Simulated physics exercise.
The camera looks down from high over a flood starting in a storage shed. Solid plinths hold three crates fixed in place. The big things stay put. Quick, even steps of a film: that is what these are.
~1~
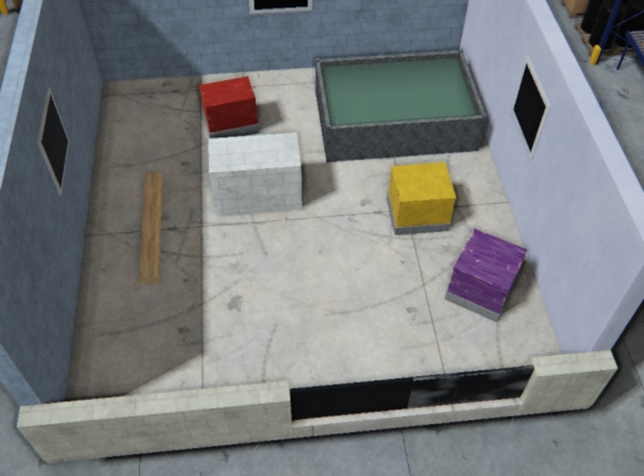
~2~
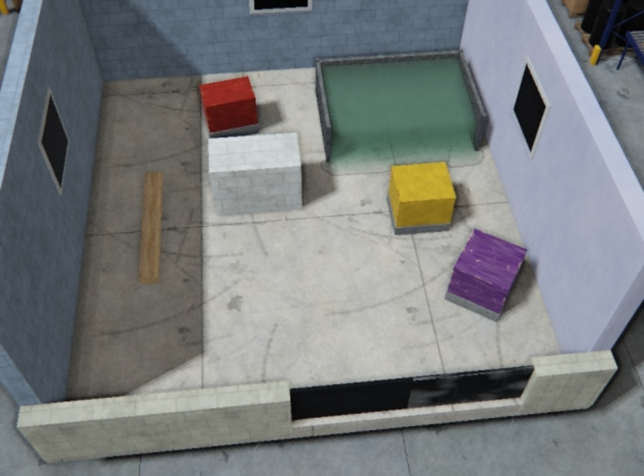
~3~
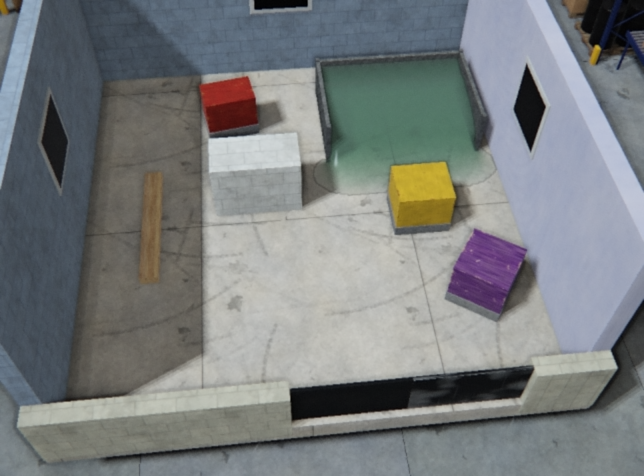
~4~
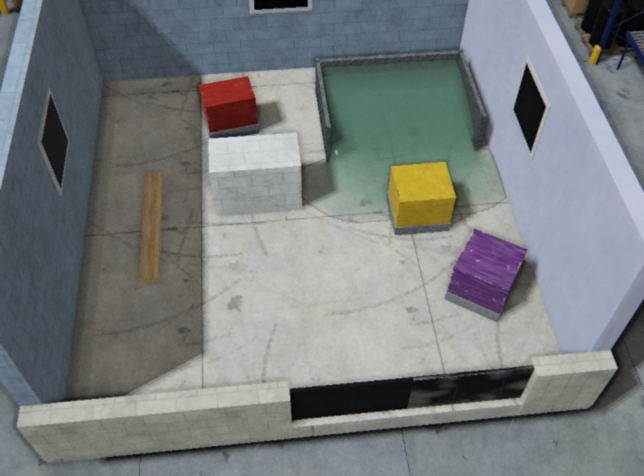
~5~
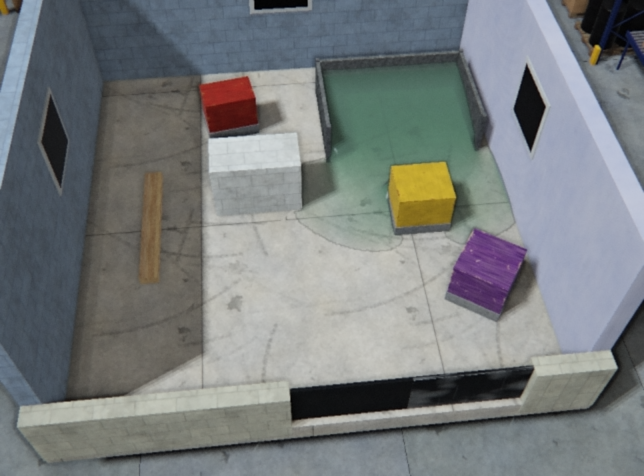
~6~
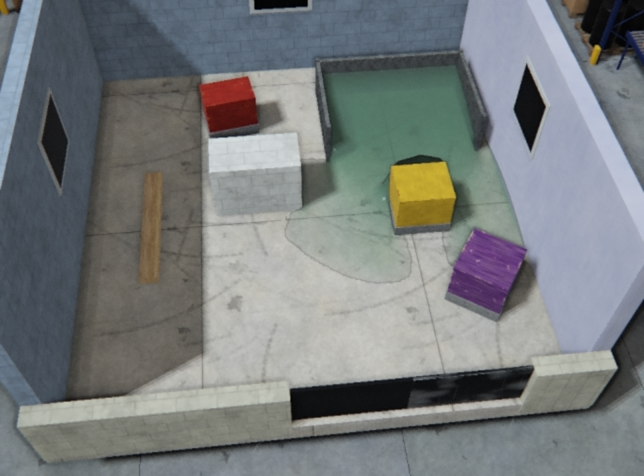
The clip opens on a high view of a walled storage shed with coloured blocks and a full tank of green water at back right. The tank's front gives way and water pours across the pale floor, spreading around the yellow block, then reaching the purple one as a rounded tongue extends forward.
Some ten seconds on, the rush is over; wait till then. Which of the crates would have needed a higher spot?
Purple crate: Yes, it gets wet. Red crate: No, it stays dry. Yellow crate: Yes, it gets wet.
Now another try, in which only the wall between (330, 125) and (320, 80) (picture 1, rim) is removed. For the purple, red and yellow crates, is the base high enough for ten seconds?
Here's how it goes: The purple crate is left untouched, the red crate is swamped, and the yellow crate is left untouched.
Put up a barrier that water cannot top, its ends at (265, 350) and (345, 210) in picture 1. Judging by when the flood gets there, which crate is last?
It's the one in red.
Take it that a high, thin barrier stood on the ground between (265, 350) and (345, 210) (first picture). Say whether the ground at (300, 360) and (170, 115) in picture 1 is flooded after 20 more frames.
Reached, untouched.
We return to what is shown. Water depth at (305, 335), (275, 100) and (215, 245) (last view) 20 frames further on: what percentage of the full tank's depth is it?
I'd say around 18 per cent, then 2 per cent, then 2 per cent.
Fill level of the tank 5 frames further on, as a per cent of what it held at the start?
My reading is 40 %.
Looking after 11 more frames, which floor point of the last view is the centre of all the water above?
That comes out near (401, 219).
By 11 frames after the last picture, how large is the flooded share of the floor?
Roughly 50 percent, I'd say.
A moment on, water covers 35 % of the floor; the purple crate water round its plinth, the red crate not reached, the yellow crate water round its plinth.
Next, water covers 50 % of the floor; the purple crate water round its plinth, the red crate not reached, the yellow crate water round its plinth.
Then, water covers 60 % of the floor; the purple crate water round its plinth, the red crate water round its plinth, the yellow crate water round its plinth.
Later, water covers 85 % of the floor; the purple crate water round its plinth, the red crate water round its plinth, the yellow crate water round its plinth.
In the end, water covers 100 % of the floor; the purple crate was topped, the red crate stayed above the water, the yellow crate was topped.
